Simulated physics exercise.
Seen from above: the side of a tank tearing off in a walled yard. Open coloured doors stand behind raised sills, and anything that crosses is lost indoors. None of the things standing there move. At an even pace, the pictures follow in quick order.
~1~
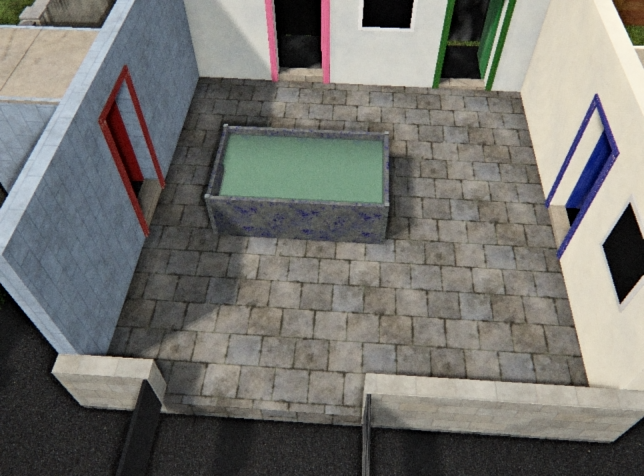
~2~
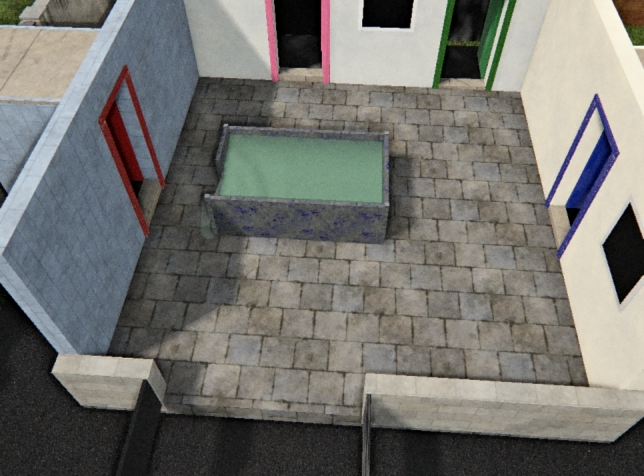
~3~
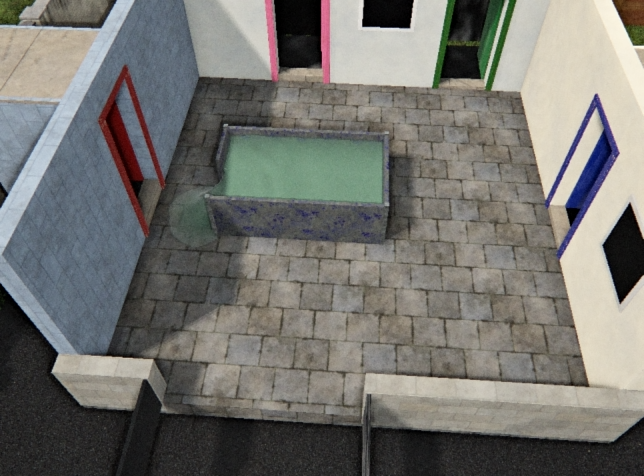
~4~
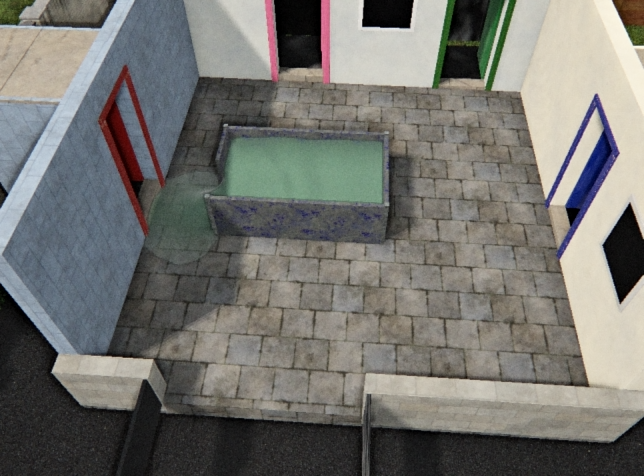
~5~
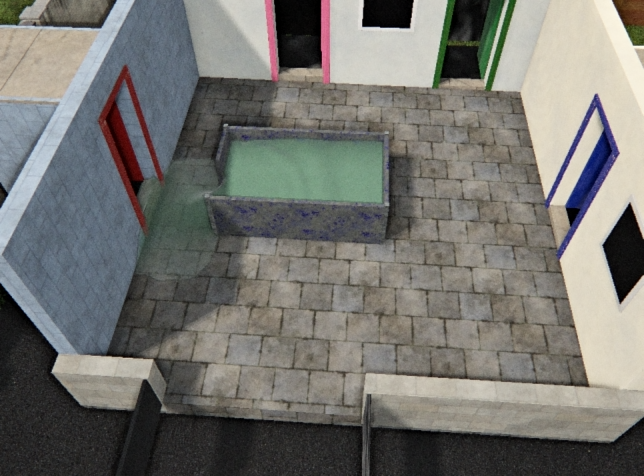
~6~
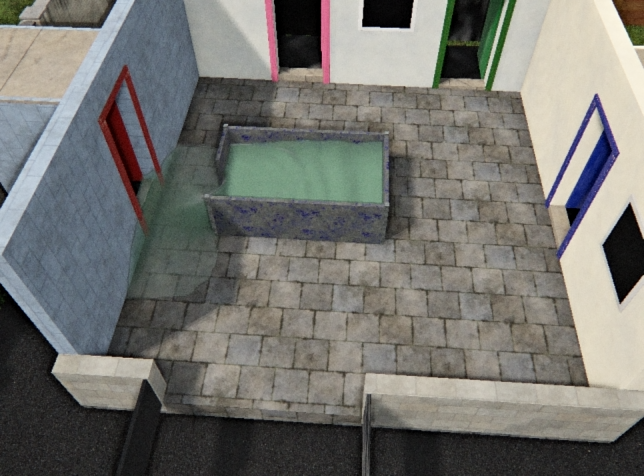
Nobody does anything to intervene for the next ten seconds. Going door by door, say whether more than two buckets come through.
In order: The red door sees more than two buckets come in, the blue door sees no more than two buckets come in, the pink door sees no more than two buckets come in, the green door sees no more than two buckets come in.
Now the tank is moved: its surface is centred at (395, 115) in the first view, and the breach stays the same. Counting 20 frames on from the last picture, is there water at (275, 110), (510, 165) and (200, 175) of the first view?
Soaked, parched, soaked.
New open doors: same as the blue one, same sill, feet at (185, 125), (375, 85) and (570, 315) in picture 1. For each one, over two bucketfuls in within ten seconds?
The three doors, in turn: Is short of it, is short of it, is short of it.
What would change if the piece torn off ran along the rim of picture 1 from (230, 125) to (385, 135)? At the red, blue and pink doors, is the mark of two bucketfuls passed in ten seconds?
As I see it, the red door stays within bounds, the blue door stays within bounds and the pink door breaks the limit.
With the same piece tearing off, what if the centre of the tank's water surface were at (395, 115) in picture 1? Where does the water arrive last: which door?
The one you want is the one in blue.
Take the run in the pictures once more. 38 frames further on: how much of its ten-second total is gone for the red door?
Something like 100 in a hundred.
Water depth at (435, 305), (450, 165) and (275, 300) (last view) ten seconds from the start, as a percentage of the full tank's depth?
2, 4, 2 %.
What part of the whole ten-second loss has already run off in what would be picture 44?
Roughly 75 percent.
A moment on, water covers 15 % of the floor; the red door over two buckets in, the blue door not reached, the pink door not reached, the green door not reached.
Next, water covers 25 % of the floor; the red door far over two buckets in, the blue door not reached, the pink door not reached, the green door not reached.
Then, water covers 40 % of the floor; the red door far over two buckets in, the blue door not reached, the pink door wet at the sill, nothing in, the green door not reached.
Later, water covers 75 % of the floor; the red door far over two buckets in, the blue door not reached, the pink door wet at the sill, nothing in, the green door wet at the sill, nothing in.
In the end, water covers 90 % of the floor; the red door far over two buckets in, the blue door wet at the sill, nothing in, the pink door wet at the sill, nothing in, the green door wet at the sill, nothing in.
